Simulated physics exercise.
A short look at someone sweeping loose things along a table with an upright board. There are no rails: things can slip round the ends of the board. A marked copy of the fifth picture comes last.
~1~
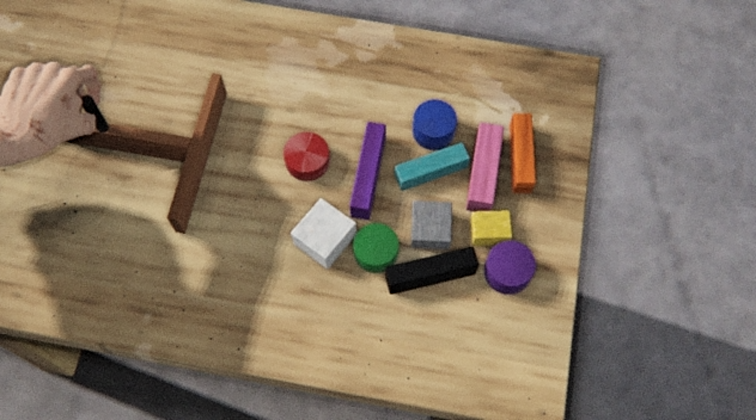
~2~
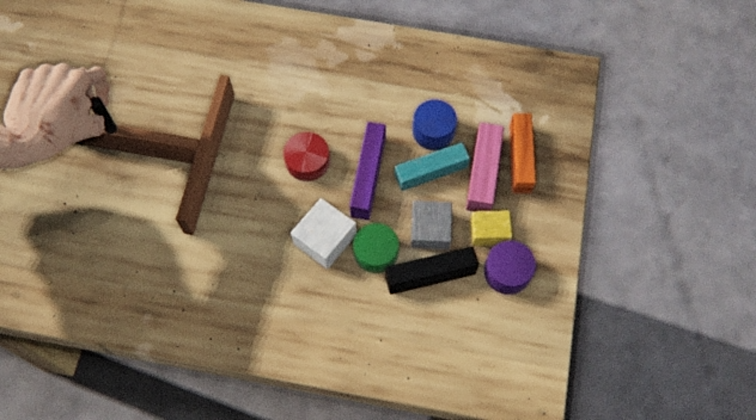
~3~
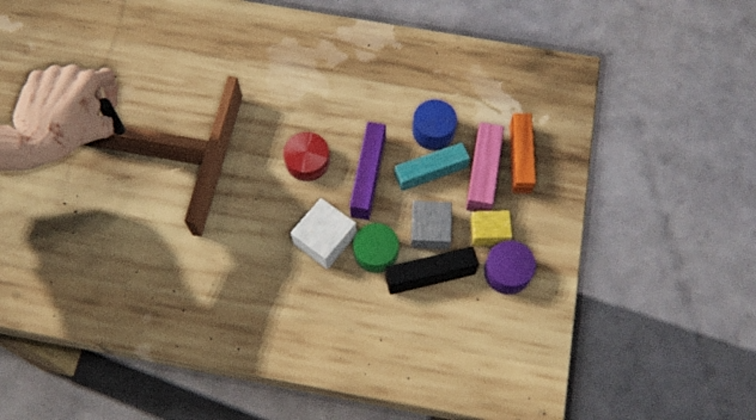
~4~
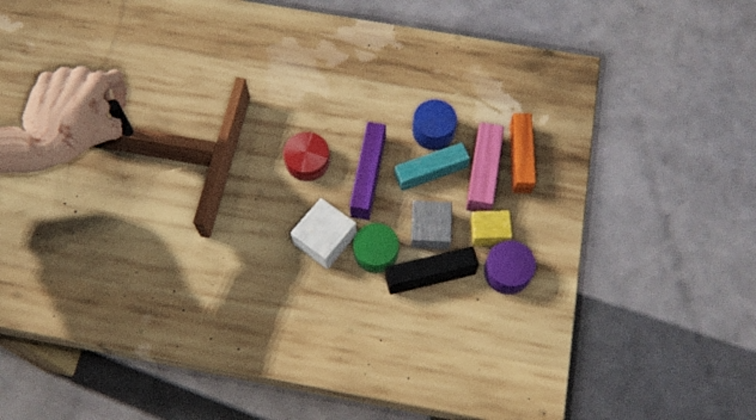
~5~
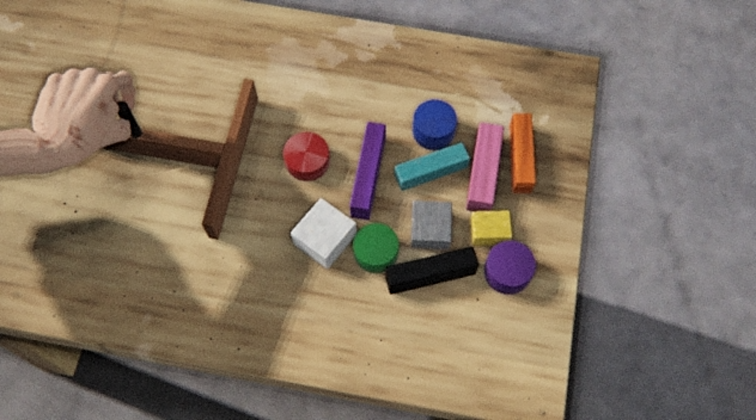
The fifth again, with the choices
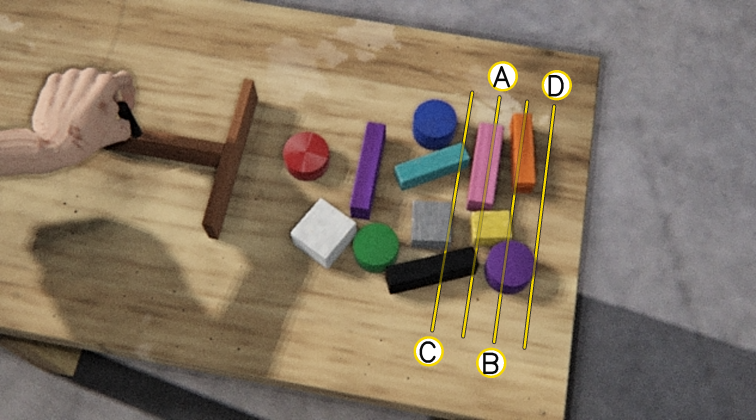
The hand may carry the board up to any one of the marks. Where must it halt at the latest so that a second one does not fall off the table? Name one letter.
Line C.
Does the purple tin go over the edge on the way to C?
No.
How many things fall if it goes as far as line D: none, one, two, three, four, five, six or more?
By then, six or more.
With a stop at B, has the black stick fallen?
No.
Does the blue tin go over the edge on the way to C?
By then, no.
On the marked copy, A at (482, 209); B at (512, 215); C at (453, 204); D at (540, 220).
Following C. Soon after the start, board (307, 163); white block (331, 233); red tin (341, 163).
Later, board (388, 177); purple tin (517, 270); yellow block (515, 225).
In the end, board (451, 188); yellow block (585, 226); orange stick (573, 153); none fallen.
As for the rest, A drops three; B drops five; D drops eight.
